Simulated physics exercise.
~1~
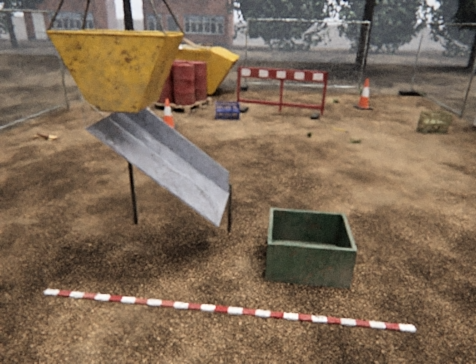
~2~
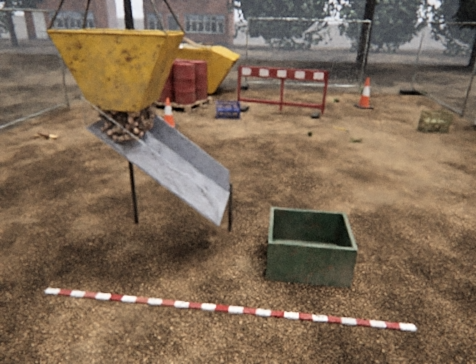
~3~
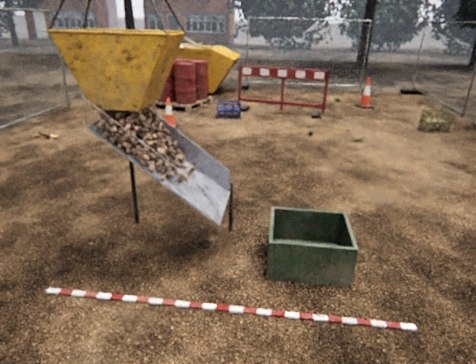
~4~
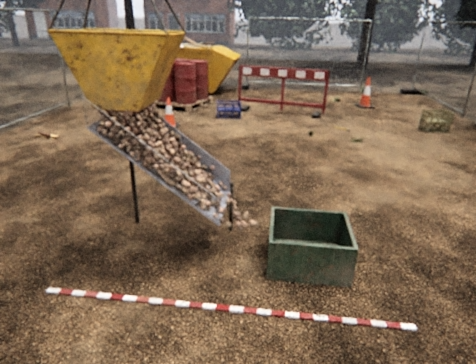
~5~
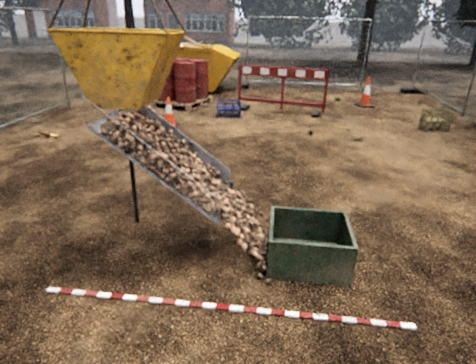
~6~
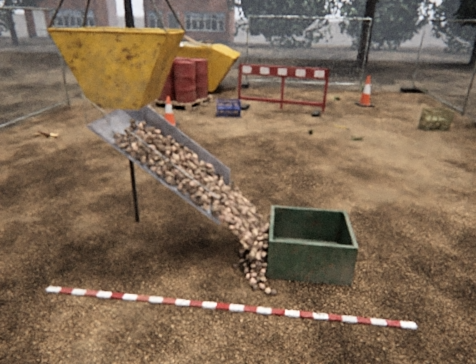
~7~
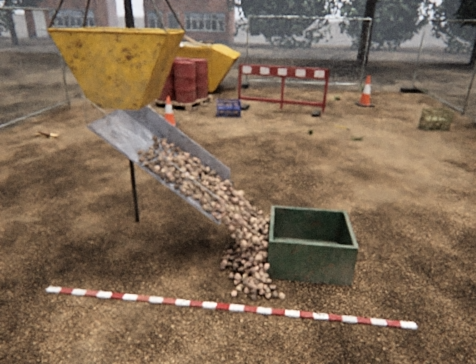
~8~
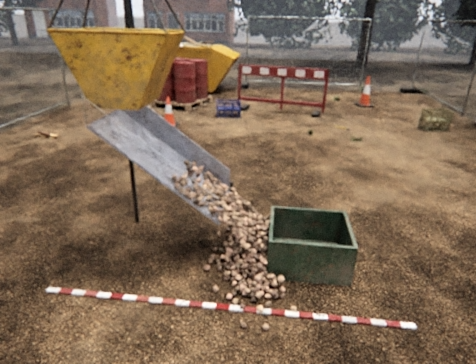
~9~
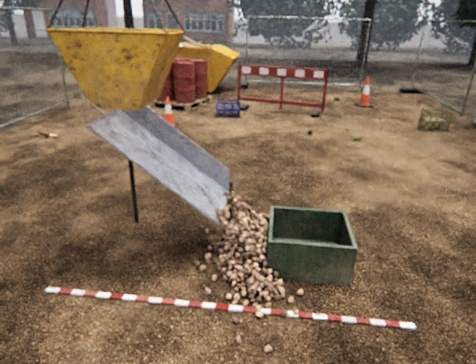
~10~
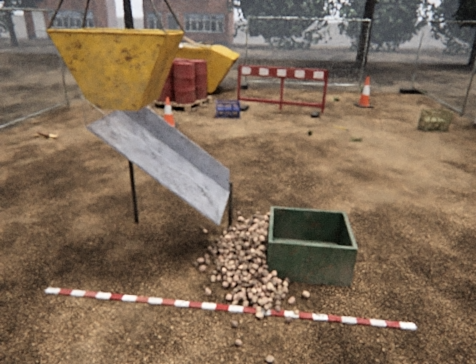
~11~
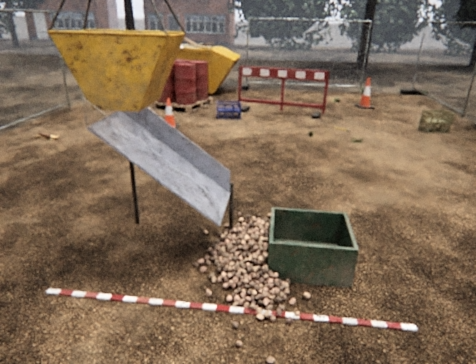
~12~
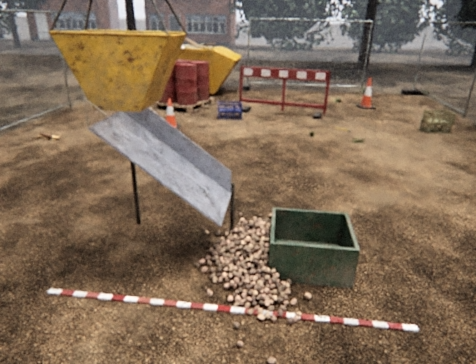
A load of brownish stones drops from the bottom of a yellow skip hanging above a sloping grey steel chute in a fenced dirt yard, seen from slightly above by a gently swaying camera. A green open box stands to the right of the chute, a red-and-white striped staff lies in front, and red barrels, orange cones and a barrier stand behind. The stones spread down the chute and pour off its lower end, landing short of the box. The chute empties, and the stones settle in a heap against the box's left side, a few straying past the staff, while the box looks empty.
